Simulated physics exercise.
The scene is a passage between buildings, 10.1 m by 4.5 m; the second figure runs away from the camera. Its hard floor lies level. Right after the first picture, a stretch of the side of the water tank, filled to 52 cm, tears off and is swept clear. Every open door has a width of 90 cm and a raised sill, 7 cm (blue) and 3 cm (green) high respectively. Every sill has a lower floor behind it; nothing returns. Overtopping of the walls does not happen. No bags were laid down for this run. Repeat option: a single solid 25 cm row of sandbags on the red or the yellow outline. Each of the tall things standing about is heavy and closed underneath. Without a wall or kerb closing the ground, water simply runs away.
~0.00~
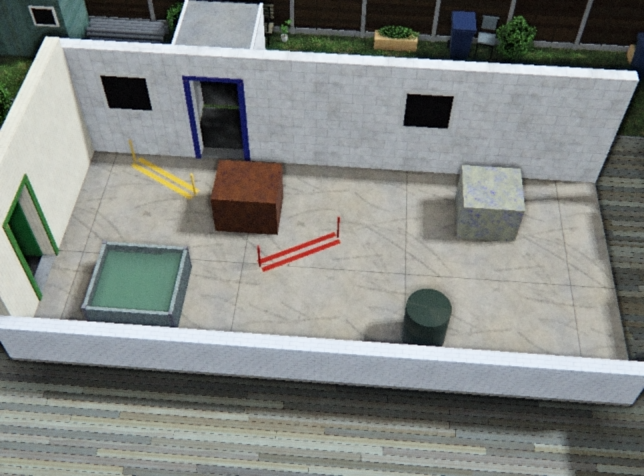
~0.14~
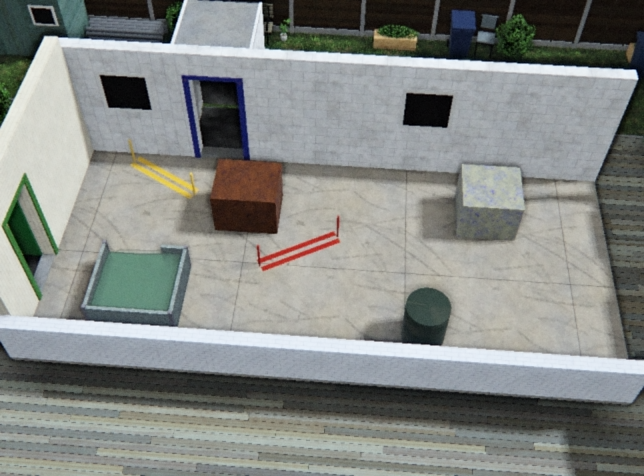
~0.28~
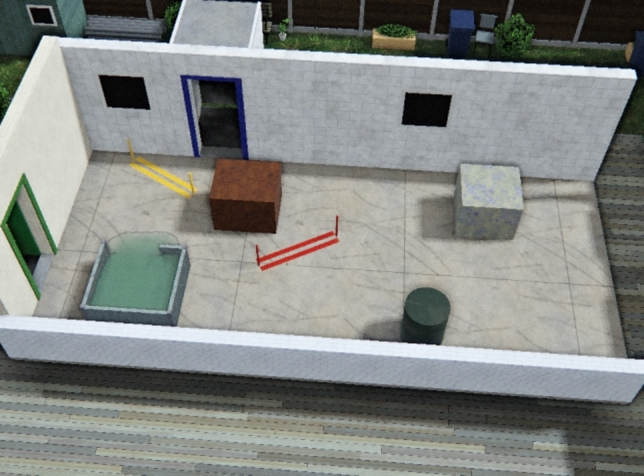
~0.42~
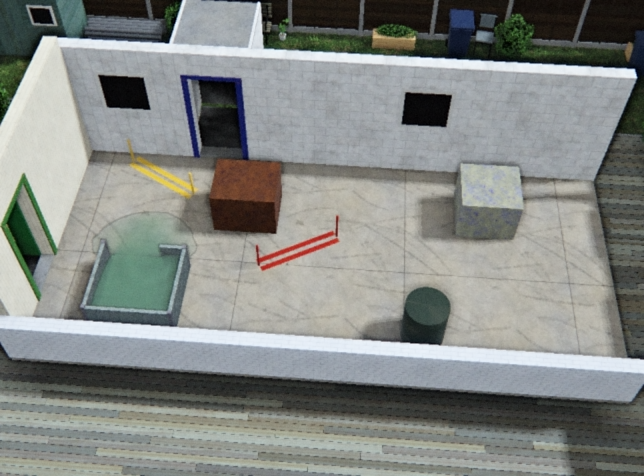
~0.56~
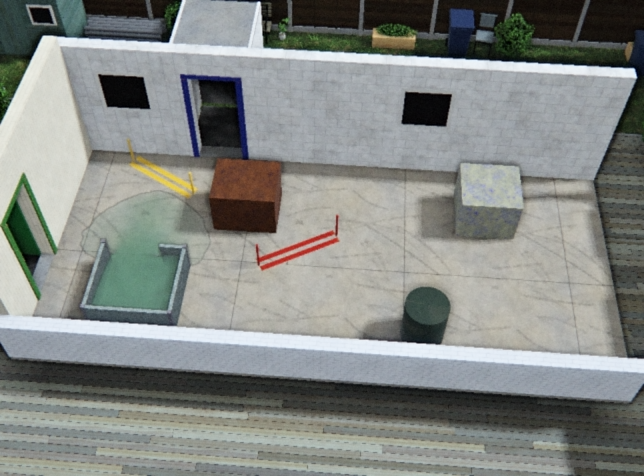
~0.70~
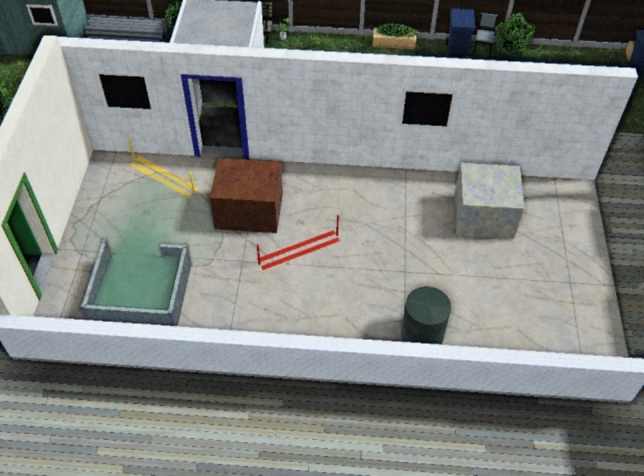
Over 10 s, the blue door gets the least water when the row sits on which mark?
When it sits on the yellow mark.
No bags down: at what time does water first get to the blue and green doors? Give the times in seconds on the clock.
Blue: 1.3 s; green: 3.0 s.
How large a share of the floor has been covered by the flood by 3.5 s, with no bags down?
Roughly 25 per cent of the floor is wet.
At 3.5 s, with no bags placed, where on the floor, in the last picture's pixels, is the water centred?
Centre estimate: Near (158, 209).
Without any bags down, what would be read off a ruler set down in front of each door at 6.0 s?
So blue stands at 8 cm, while green stands at 3 cm.
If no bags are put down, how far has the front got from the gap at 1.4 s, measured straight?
It's got to near 3.2 m out by then.
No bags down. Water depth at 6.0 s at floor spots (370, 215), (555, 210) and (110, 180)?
Roughly 2, 0 and 6 cm.
After 1.4 s water covers 20 % of the floor and is deepest (24 cm) near (133, 260) in the run without bags; in at the blue door, 0 L with no bags, 1 L with the row on red, 0 L on yellow.
After 2.2 s water covers 20 % of the floor and is deepest (28 cm) near (100, 158) in the run without bags; in at the blue door, 19 L with no bags, 23 L with the row on red, 2 L on yellow.
After 3.5 s water covers 25 % of the floor and is deepest (14 cm) near (131, 200) in the run without bags; in at the blue door, 46 L with no bags, 47 L with the row on red, 12 L on yellow.
After 6.0 s water covers 40 % of the floor and is deepest (10 cm) near (213, 205) in the run without bags; in at the blue door, 57 L with no bags, 59 L with the row on red, 14 L on yellow.
After 10.0 s water covers 55 % of the floor and is deepest (6 cm) near (26, 338) in the run without bags; in at the blue door, 58 L with no bags, 59 L with the row on red, 15 L on yellow.
